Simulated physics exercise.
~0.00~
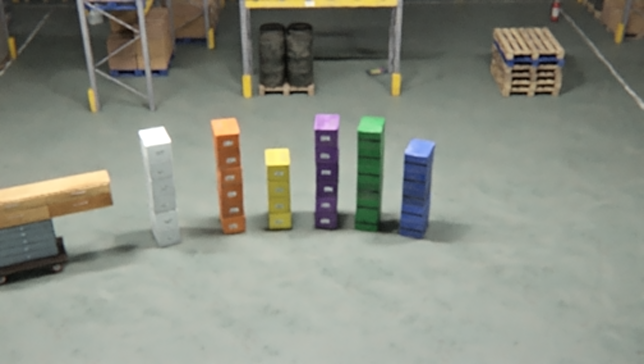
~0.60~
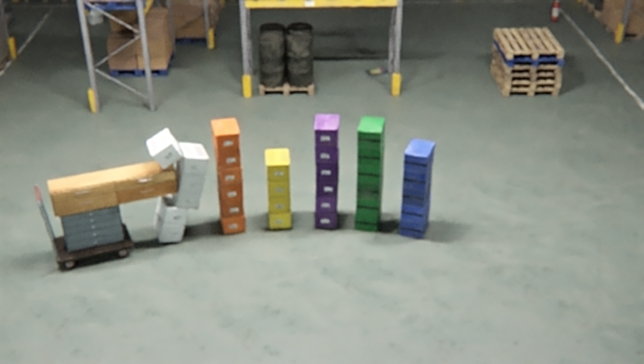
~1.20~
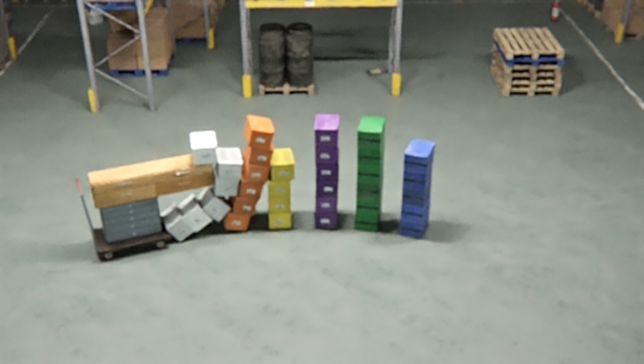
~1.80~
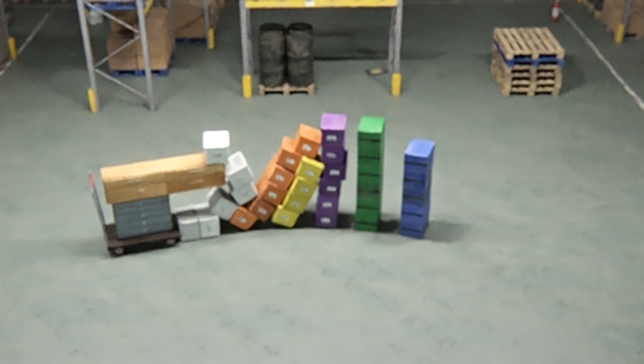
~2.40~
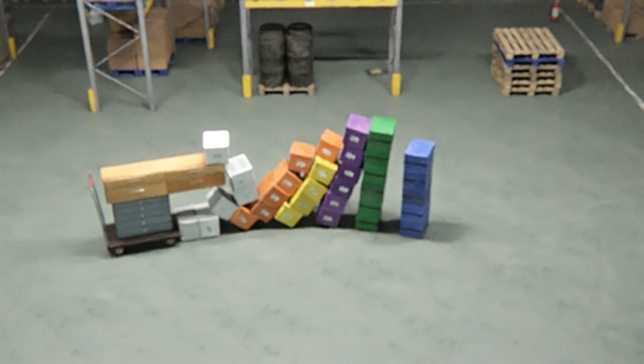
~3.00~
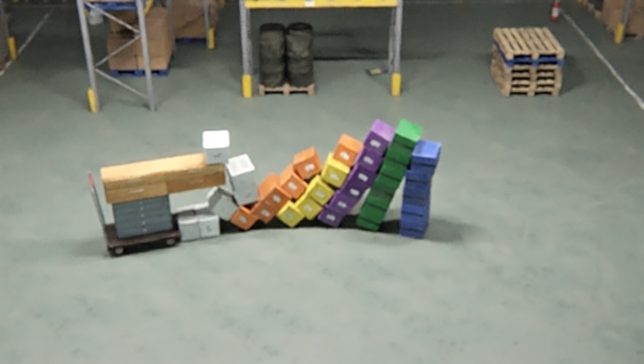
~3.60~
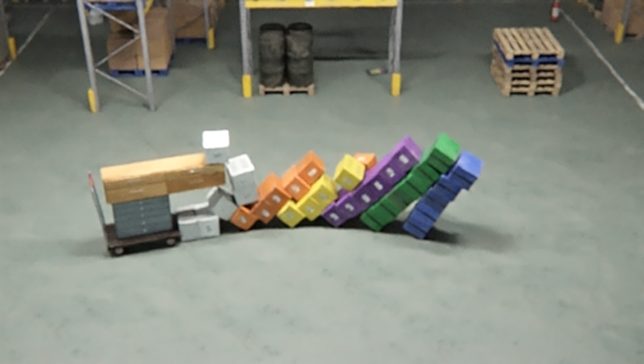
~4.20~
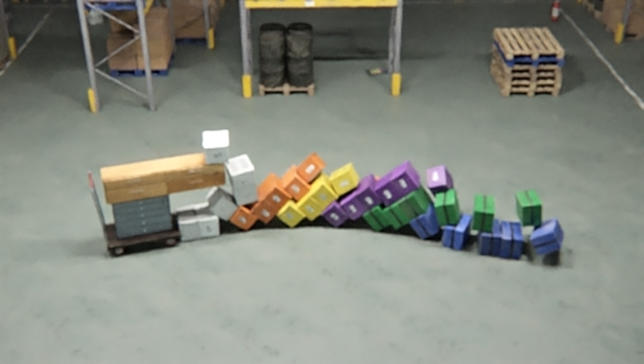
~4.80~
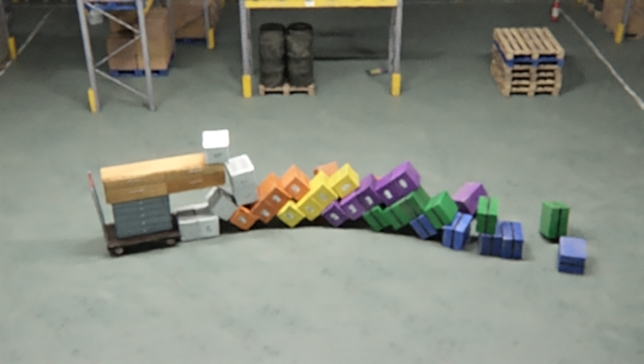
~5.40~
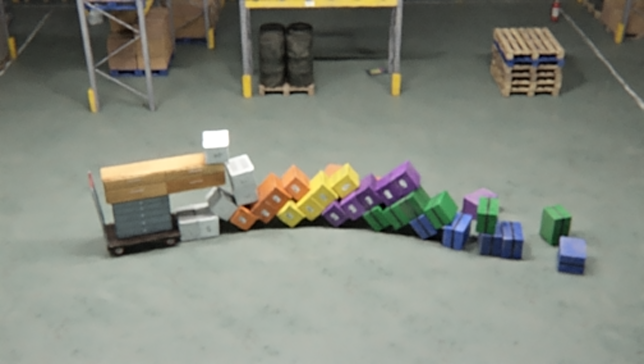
A large warehouse floor, seen from a high, steady viewpoint, holds a curving row of tall piles of boxes, coloured white, orange, yellow, purple, green and blue from left to right, with racking and pallets behind. A trolley loaded with grey boxes and long brown cartons rolls in from the left, with nobody pushing it, and rams the white pile. The white boxes buckle and tumble into the orange pile, which leans onto the yellow one. The trolley stops while purple, green and blue tip rightward in turn. Finally every pile lies collapsed, with green and blue boxes scattered at right.
